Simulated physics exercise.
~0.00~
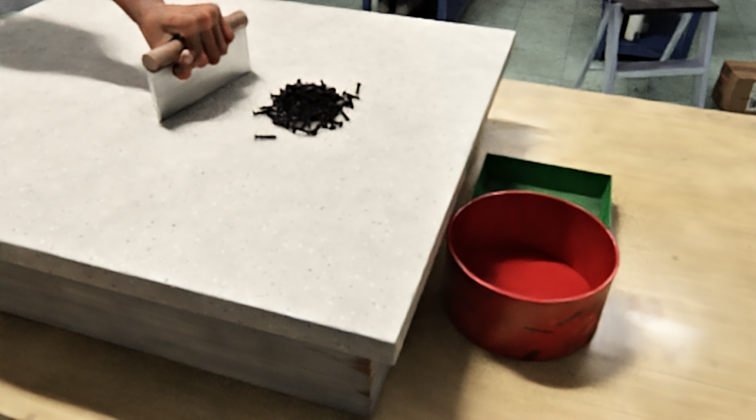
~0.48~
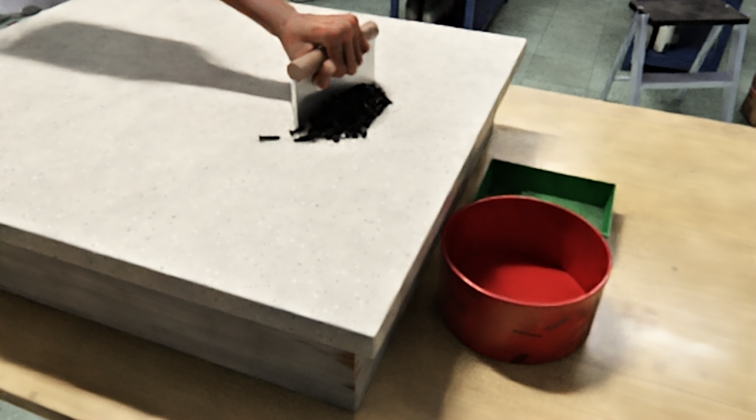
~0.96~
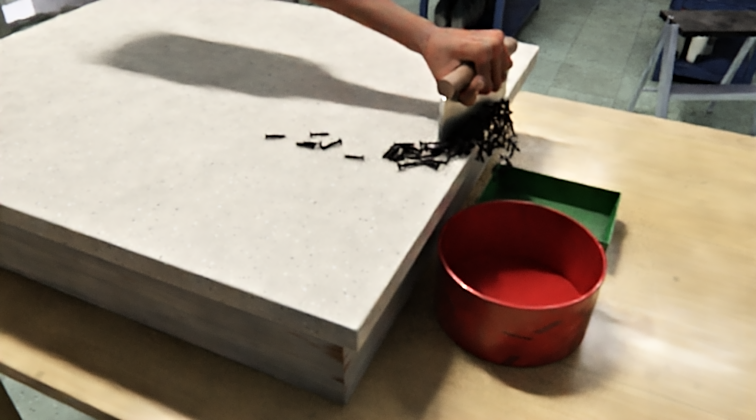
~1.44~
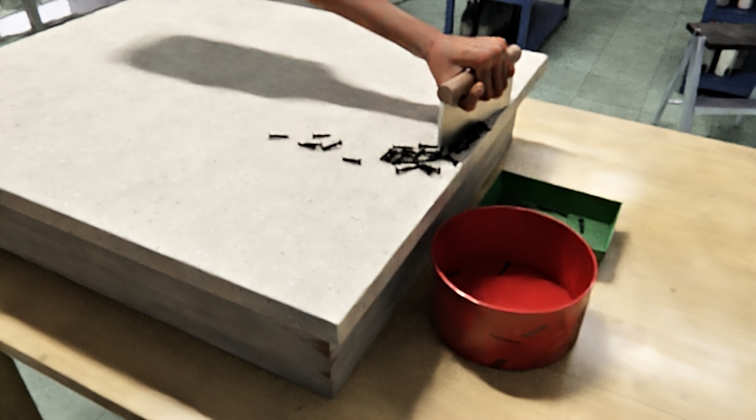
Hand with a scraper pushing a pile of black screws across a pale slab, some dropping into a green tin, others left on top.
